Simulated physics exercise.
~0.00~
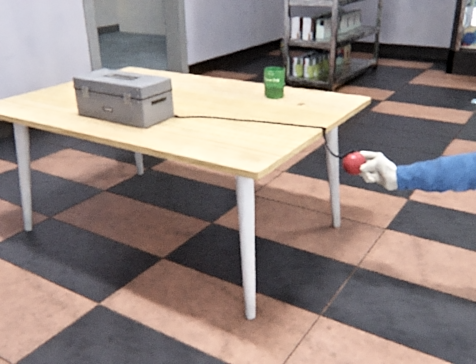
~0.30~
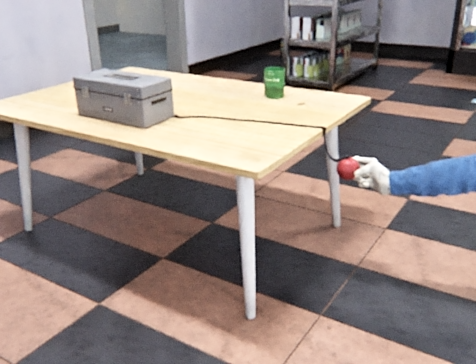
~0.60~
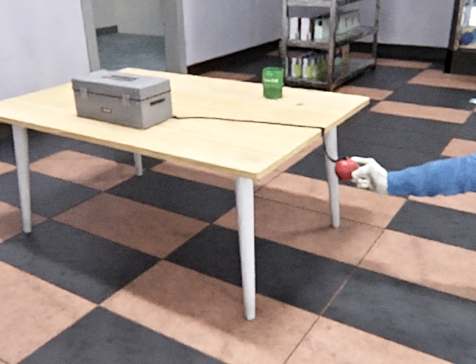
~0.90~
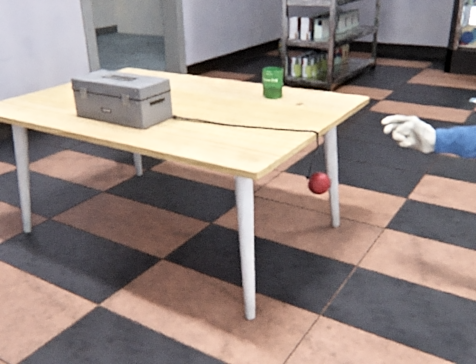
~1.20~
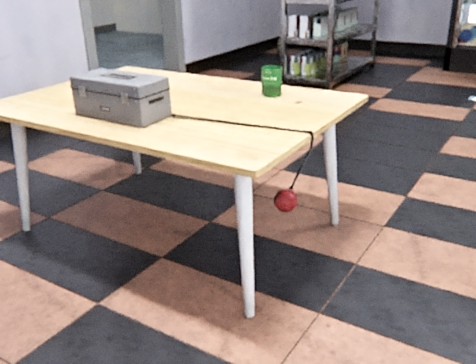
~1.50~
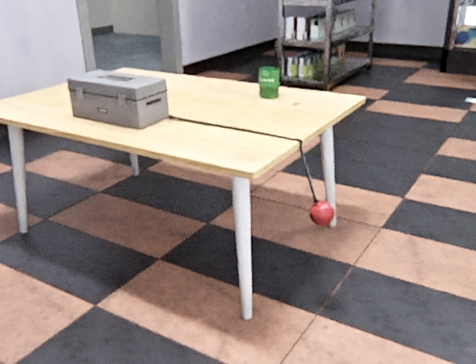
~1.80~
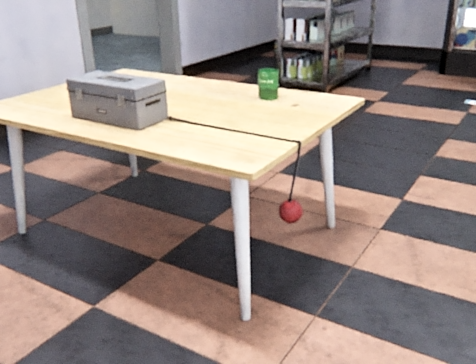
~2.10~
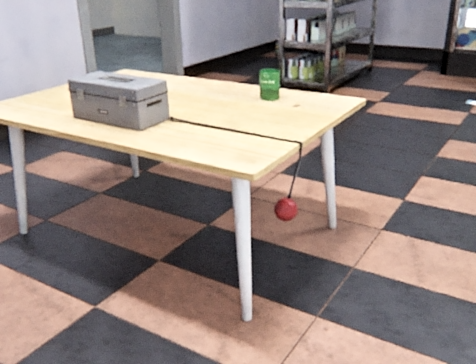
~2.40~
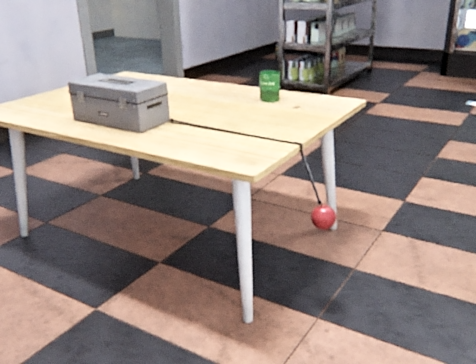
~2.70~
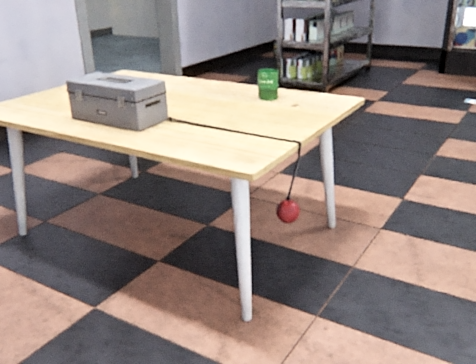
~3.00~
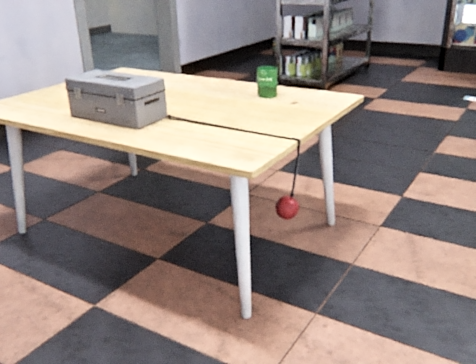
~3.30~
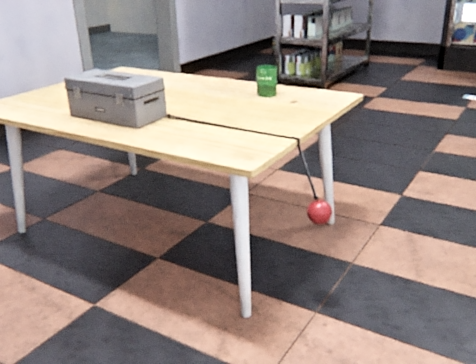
At first, a gloved hand in a blue sleeve holds a red apple just off the right end of a pale wooden table, with a dark ribbon running from it across the tabletop to a grey toolbox. The hand then lets go and draws back out of view to the right. The apple drops a little and swings left beneath the table's edge, hanging on the ribbon. It swings back right, then left, and keeps swaying. At the end, the apple still hangs above the checkered floor, while the toolbox and green cup remain in place on top.
